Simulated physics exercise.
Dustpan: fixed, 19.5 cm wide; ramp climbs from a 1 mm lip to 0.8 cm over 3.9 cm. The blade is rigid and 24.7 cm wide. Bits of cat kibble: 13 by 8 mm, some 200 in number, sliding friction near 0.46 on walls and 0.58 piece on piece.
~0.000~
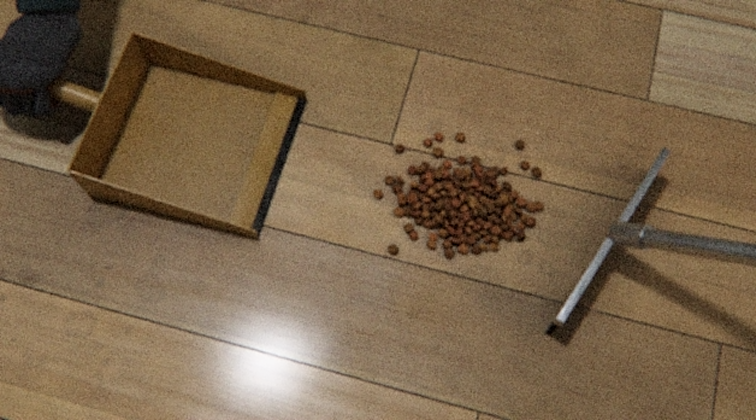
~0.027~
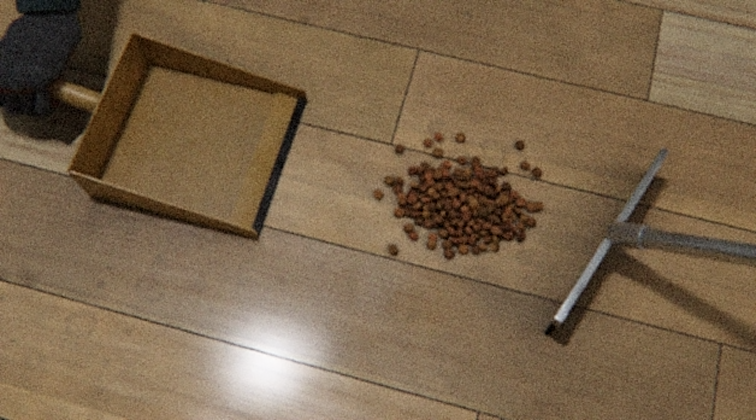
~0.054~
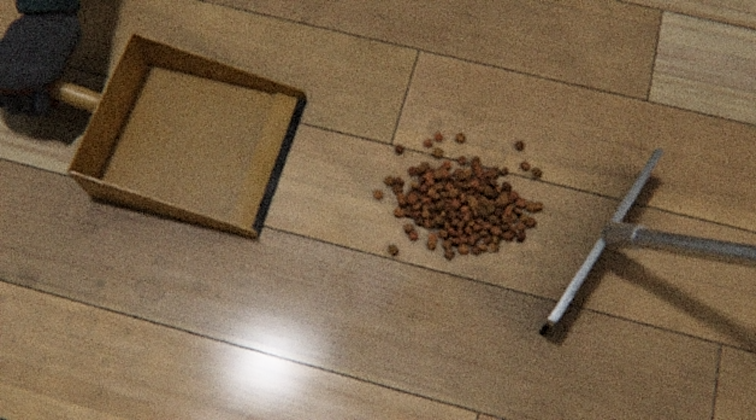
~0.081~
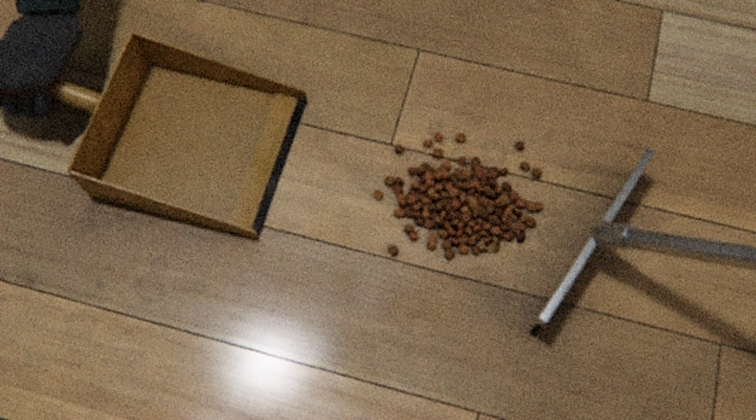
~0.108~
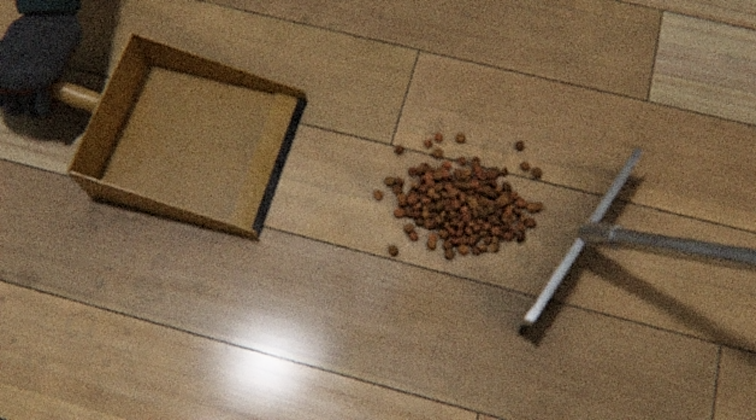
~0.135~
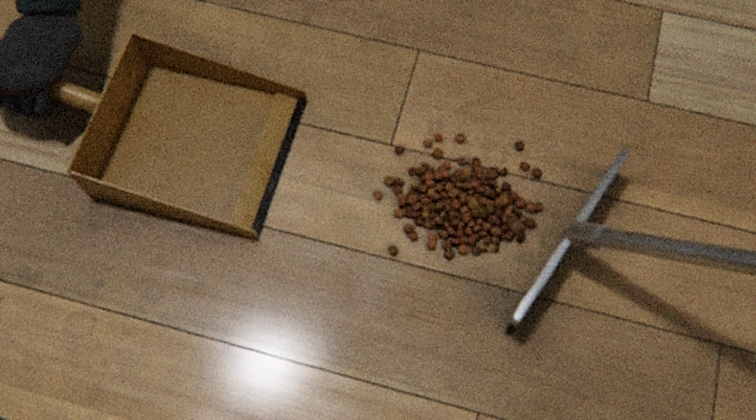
A long-handled blade slides left across a wooden floor beside a still pile of brown kibble.
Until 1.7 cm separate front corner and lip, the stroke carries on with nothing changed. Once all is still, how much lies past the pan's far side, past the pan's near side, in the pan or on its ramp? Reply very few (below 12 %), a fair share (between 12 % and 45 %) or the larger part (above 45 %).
Past the pan's far side - very few; past the pan's near side - very few; in the pan or on its ramp - very few.
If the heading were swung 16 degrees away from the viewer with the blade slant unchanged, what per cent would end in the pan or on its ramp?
5 %.
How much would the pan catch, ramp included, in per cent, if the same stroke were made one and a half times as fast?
In that case roughly 5 percent.
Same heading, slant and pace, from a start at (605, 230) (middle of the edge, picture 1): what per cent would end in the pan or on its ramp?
Roughly 0 percent would end up there.
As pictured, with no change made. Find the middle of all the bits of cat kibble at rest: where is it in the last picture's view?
(337, 165) or so.
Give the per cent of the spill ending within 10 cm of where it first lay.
Some 25 per cent.
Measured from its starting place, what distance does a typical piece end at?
It comes to some 16 cm.
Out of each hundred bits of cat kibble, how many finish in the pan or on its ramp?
About 0 per cent.
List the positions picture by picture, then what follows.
In the first picture, blade from (559, 321) to (663, 156), moved 0.0 cm, 0 of the pieces shifted so far; middle of the pieces at (463, 204); pan at (186, 143).
In the second picture, blade from (557, 321) to (661, 156), moved 0.2 cm, 0 of the pieces shifted so far; middle of the pieces at (463, 204).
In the third picture, blade from (552, 321) to (656, 156), moved 0.8 cm, 0 of the pieces shifted so far; middle of the pieces at (463, 204).
In the fourth picture, blade from (542, 321) to (647, 156), moved 1.8 cm, 0 of the pieces shifted so far; middle of the pieces at (463, 204).
In the fifth picture, blade from (529, 320) to (635, 156), moved 3.2 cm, 0 of the pieces shifted so far; middle of the pieces at (463, 204).
In the sixth picture, blade from (515, 320) to (623, 156), moved 4.7 cm, 0 of the pieces shifted so far; middle of the pieces at (463, 205); pan at (186, 143). Its pace works out near 0.55 m/s, heading 14 degrees towards the viewer's side.
After 0.41 s, middle of the blade 21 cm from the lip; 0 % over the lip, far side 0 %, near side 0 %.
Then, at 0.59 s, middle of the blade 11 cm from the lip; 0 % over the lip, far side 5 %, near side 0 %.
After 0.89 s, middle of the blade 6 cm from the lip; 0 % over the lip, far side 5 %, near side 0 %.
In the end, at 1.3 s, far side 5 %, near side 0 %, pan 0 %, in front of the lip or behind the blade 95 %.
